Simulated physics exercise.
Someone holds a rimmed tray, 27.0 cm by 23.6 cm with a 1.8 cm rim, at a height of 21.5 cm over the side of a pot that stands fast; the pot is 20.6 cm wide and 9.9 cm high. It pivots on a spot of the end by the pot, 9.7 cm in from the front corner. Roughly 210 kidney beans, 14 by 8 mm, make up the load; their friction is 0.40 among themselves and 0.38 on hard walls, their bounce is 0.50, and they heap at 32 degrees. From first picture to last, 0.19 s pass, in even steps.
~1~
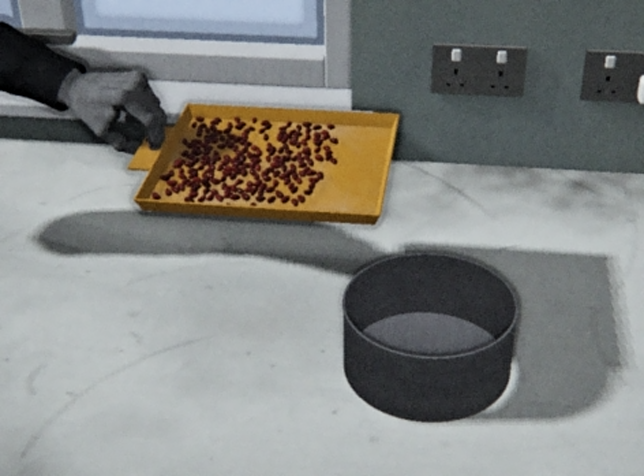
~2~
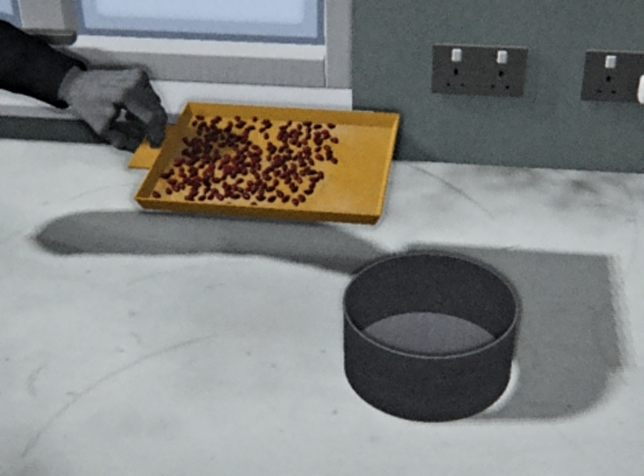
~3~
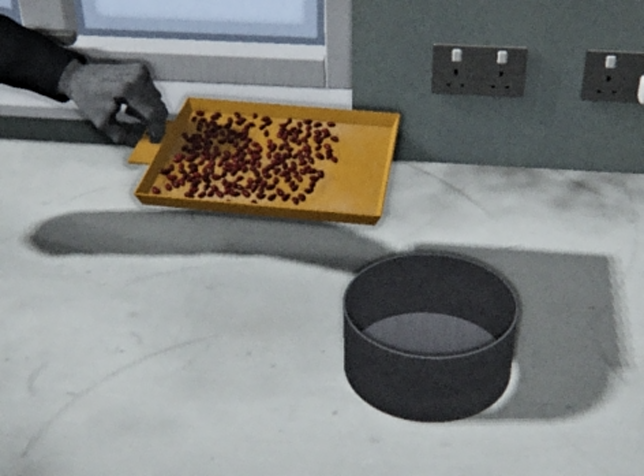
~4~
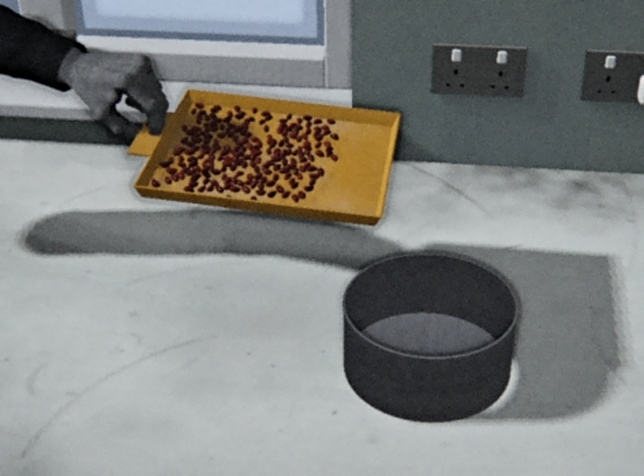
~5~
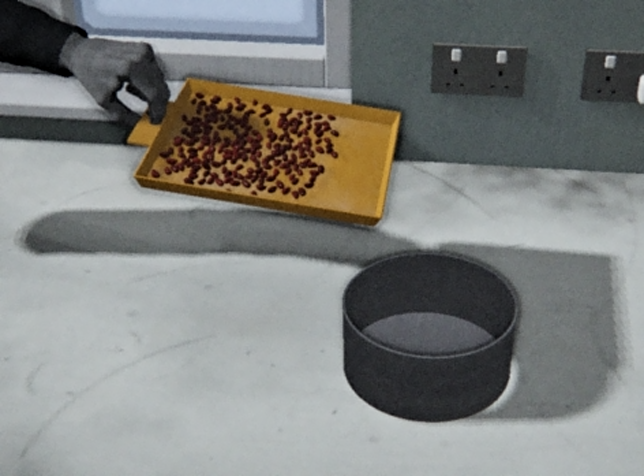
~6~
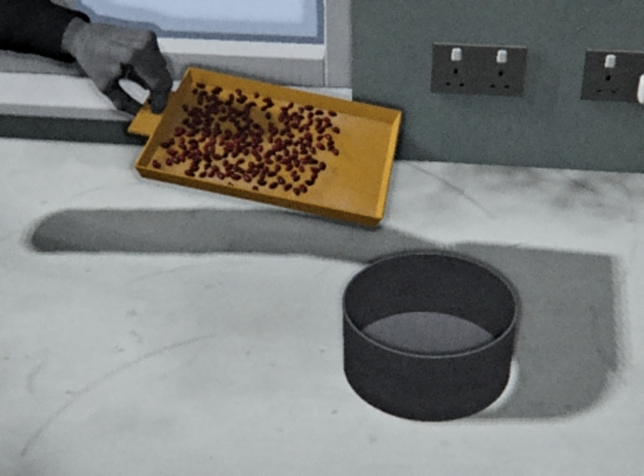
We see a gloved hand holding a yellow rimmed tray of dark red beans above a pale surface near a dark round pot; after staying level, the tray tilts slightly as the hand raises its left end, the beans staying spread across it.
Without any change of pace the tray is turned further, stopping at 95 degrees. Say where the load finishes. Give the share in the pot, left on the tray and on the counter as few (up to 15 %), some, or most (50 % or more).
Pot: Most; tray: Few; counter: Some.
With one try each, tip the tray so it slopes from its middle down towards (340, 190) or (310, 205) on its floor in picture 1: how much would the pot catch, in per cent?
Approximately 100 percent, then 65 percent.
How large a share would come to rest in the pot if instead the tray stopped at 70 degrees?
That would give about 60 per cent.
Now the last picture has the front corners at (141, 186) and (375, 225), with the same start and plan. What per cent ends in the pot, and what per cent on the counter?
Final per cent - pot 80, counter 20.
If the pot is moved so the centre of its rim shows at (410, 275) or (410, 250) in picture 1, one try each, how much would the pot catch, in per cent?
First try about 85 per cent, second try about 65 per cent.
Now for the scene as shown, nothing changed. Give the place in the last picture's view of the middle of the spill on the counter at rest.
You'll find it at about pixel (460, 299).
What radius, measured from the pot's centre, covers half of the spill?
Roughly 20 cm from the centre.
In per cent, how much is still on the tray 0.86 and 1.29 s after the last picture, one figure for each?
In turn: 40, 0.
Then, 0.51 s after the last picture, tilt 50 degrees; the tray holds 95 %, the pot 0 %.
Then, 0.86 s after the last picture, tilt 78 degrees; the tray holds 40 %, the pot 45 %.
Then, 1.29 s after the last picture, tilt 95 degrees; the tray holds 0 %, the pot 75 %.
In the end, pot 80 %, tray 0 %, counter 20 %.
